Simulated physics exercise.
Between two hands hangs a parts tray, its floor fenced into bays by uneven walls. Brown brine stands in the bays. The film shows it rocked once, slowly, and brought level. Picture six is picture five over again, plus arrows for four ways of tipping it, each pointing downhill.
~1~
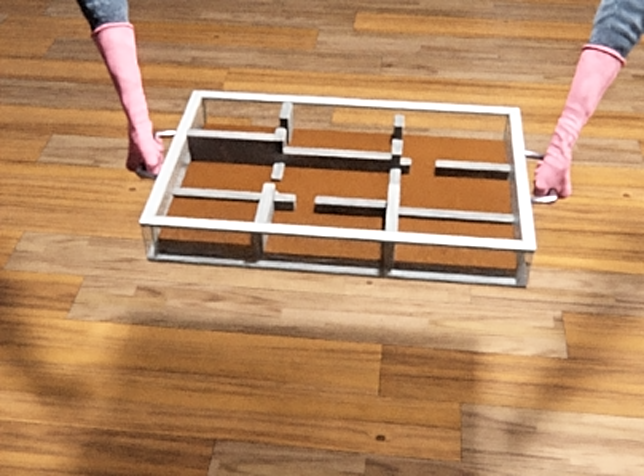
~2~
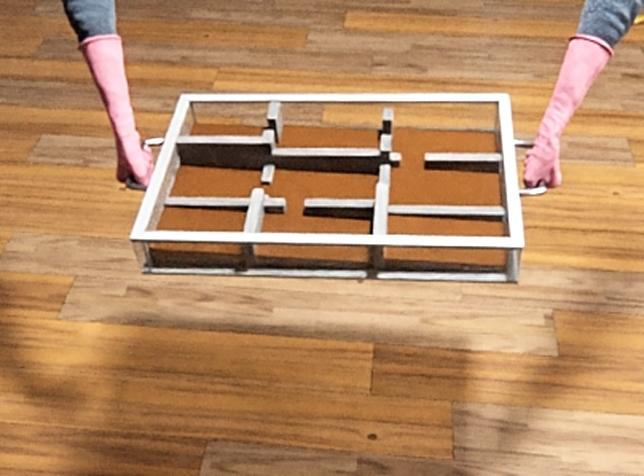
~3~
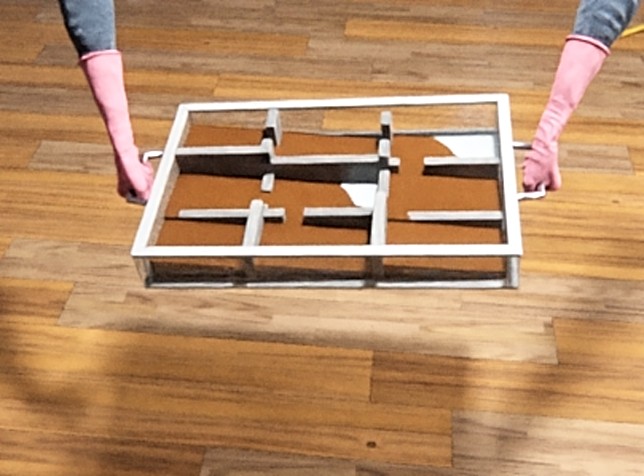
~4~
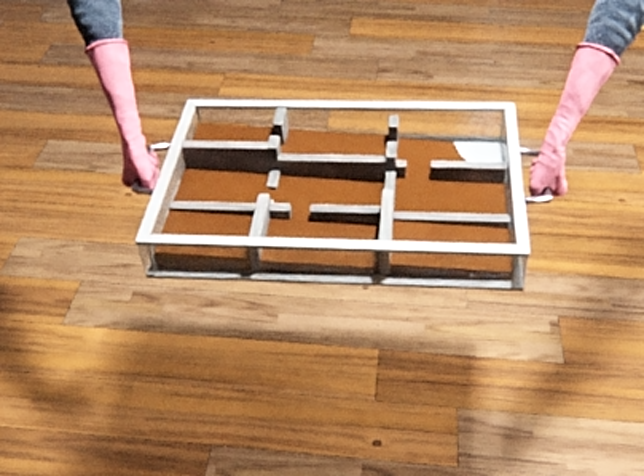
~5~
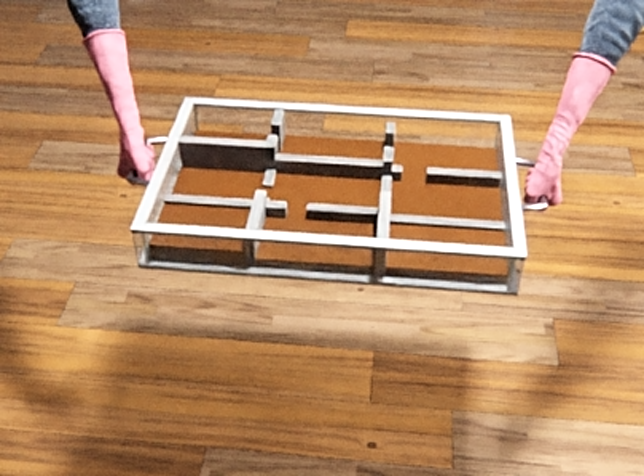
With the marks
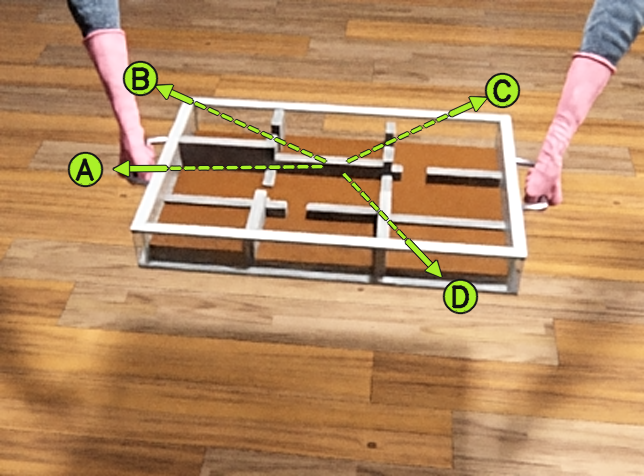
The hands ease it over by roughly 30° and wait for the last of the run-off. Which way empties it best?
Go for C.
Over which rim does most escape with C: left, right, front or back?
The back rim.
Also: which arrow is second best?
It is B.
On the marked copy, A ends at (119, 168); B ends at (161, 88); C ends at (481, 100); D ends at (437, 272).
If A is chosen, about 54 % stays in the tray, the largest part in the front left bay.
If B is chosen, about 33 % stays in the tray, the largest part in the back left bay.
If C is chosen, about 25 % stays in the tray, the largest part in the back right bay.
If D is chosen, about 46 % stays in the tray, the largest part in the front right bay.
